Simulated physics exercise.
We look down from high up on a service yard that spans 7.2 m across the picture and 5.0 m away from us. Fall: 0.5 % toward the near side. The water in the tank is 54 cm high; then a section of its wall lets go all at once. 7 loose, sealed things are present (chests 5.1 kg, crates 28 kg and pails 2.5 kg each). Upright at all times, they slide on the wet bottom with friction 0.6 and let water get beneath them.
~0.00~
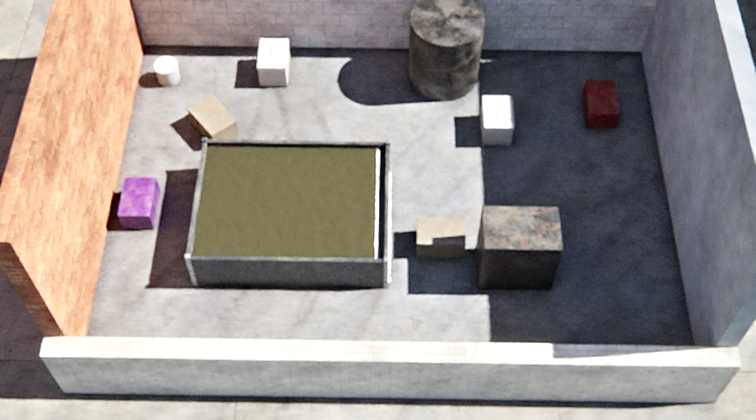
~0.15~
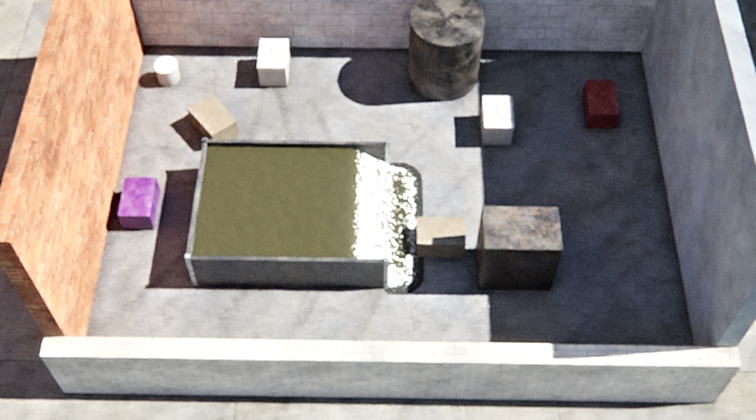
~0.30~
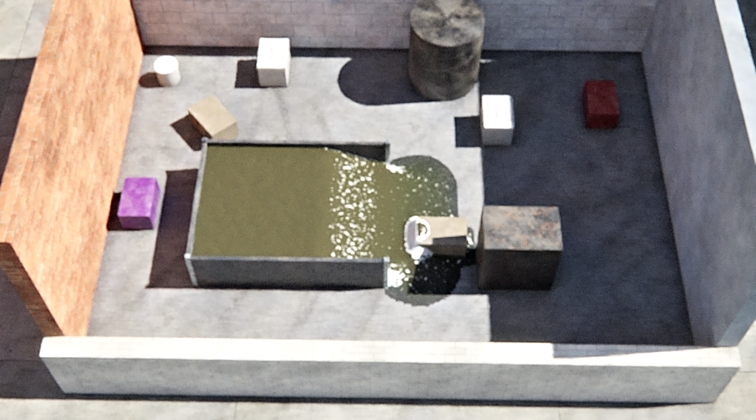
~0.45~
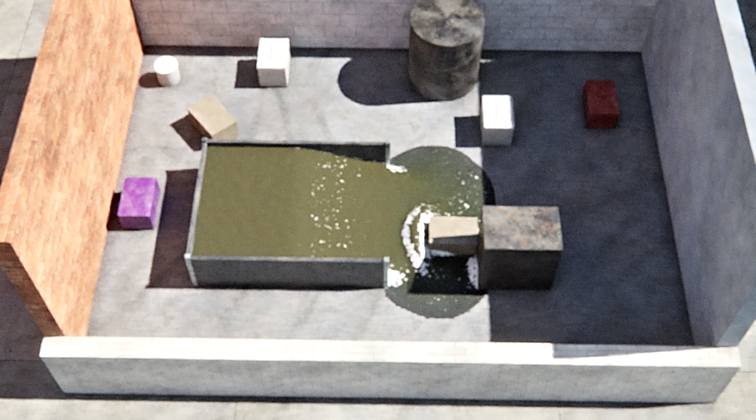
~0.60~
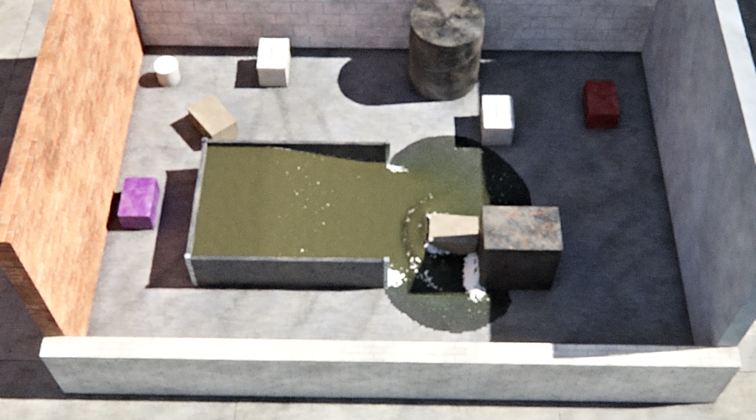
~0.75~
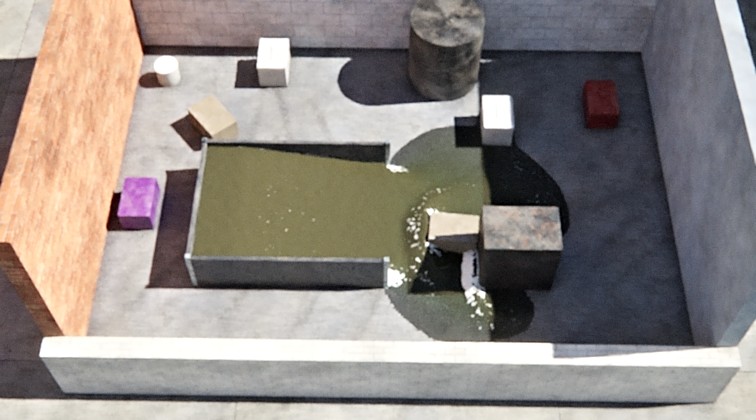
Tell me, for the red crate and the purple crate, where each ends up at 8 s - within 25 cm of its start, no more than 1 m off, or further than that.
Red crate - no more than 1 m off; purple crate - within 25 cm.
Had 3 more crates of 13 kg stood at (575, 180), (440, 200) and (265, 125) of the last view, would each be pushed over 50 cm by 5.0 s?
Well, in that order it's higher, higher and lower.
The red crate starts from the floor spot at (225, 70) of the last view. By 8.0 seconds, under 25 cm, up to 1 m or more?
Well, it rests almost unmoved.
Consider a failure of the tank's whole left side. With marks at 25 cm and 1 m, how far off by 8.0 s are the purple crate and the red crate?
Then the purple crate goes a great distance and the red crate remains roughly in place.
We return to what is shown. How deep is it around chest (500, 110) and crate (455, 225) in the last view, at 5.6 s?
I'd estimate 17 cm for the first and 12 cm for the second.
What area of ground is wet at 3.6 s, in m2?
Somewhere around 23 m2, roughly.
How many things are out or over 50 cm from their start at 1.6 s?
By that point, 1.
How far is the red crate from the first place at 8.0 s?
50 centimetres.
After 1.6 s the red crate is near (603, 97), 0.0 m from its start, aground; the purple crate is near (137, 196), 0.0 m from its start, aground; 1 afloat.
After 3.6 s the red crate is near (634, 65), 0.7 m from its start, afloat; the purple crate is near (137, 196), 0.0 m from its start, aground; 3 afloat.
After 5.6 s the red crate is near (634, 72), 0.7 m from its start, afloat; the purple crate is near (137, 196), 0.0 m from its start, aground; 3 afloat.
After 8.0 s the red crate is near (641, 97), 0.5 m from its start, aground; the purple crate is near (137, 196), 0.0 m from its start, aground; 1 afloat.
